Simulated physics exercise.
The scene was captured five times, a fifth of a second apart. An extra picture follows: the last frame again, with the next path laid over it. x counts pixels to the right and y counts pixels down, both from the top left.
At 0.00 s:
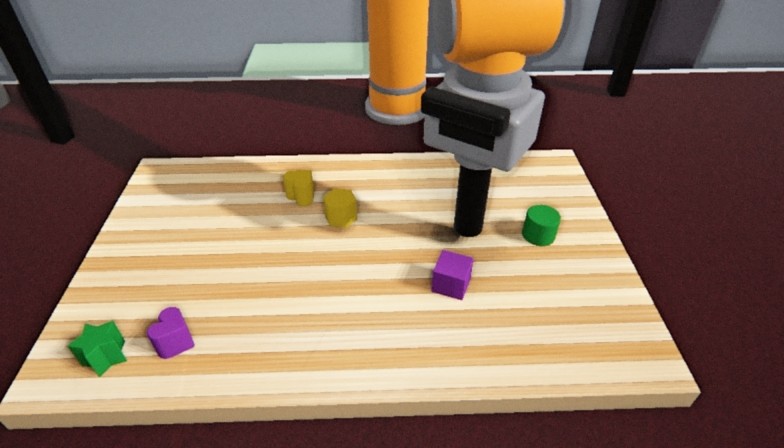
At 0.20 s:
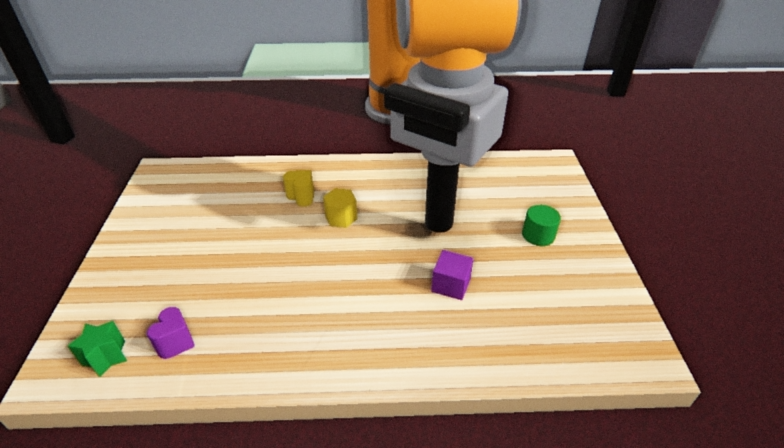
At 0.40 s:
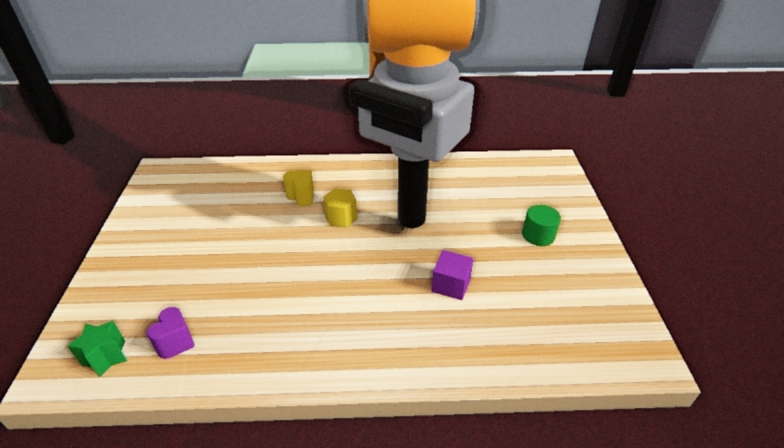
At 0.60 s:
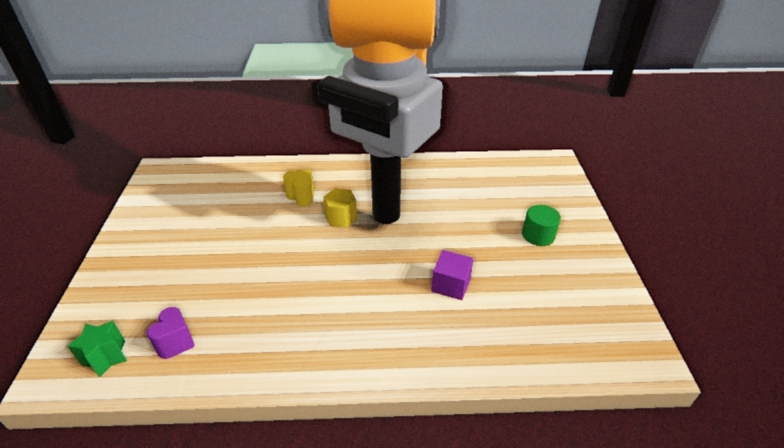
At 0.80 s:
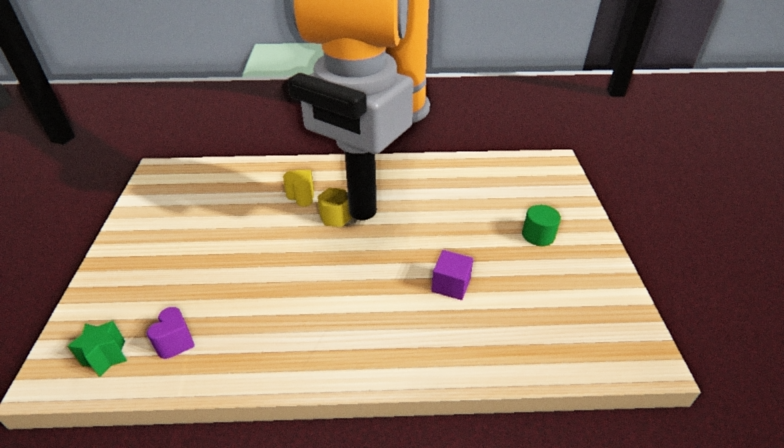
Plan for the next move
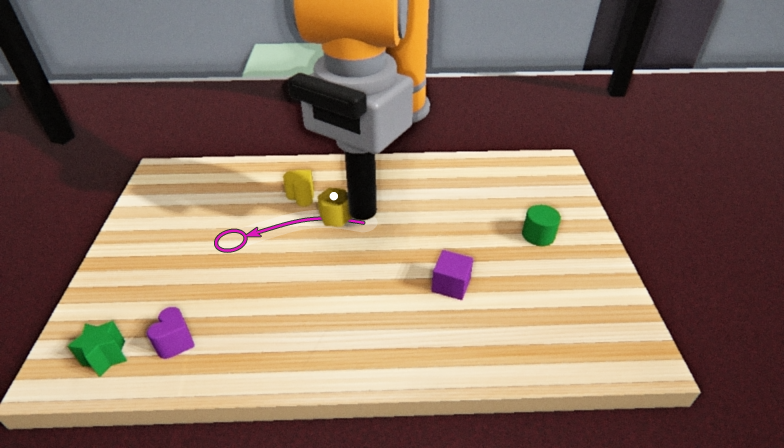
Robot arm with a black peg sliding left across a striped wooden board of coloured blocks, nudging a yellow block slightly left.
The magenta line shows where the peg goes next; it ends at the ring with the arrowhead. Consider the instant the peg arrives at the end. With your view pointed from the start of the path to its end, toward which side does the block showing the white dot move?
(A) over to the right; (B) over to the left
I'll go with A - over to the right.
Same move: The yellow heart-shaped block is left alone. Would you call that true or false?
That claim is false.
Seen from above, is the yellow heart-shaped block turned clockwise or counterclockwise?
It swings round clockwise.
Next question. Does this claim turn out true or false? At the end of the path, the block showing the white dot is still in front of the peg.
The statement is false.
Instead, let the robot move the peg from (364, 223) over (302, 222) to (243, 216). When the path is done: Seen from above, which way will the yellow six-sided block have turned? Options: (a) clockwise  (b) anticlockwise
I choose a.
Drawn move, from (364, 223) through (320, 219) and (276, 227) to (231, 241); the dot is on the yellow six-sided block.
What follows on the original path. One third of the way, peg (319, 208); yellow heart-shaped block (293, 175), turned 35° clockwise; yellow six-sided block (289, 194).
Two thirds of the way, peg (273, 217); yellow heart-shaped block (293, 175), turned 35° clockwise; yellow six-sided block (250, 195), turned 15° clockwise.
At the end, peg (228, 230); yellow heart-shaped block (293, 175), turned 35° clockwise; yellow six-sided block (245, 195), turned 25° clockwise.
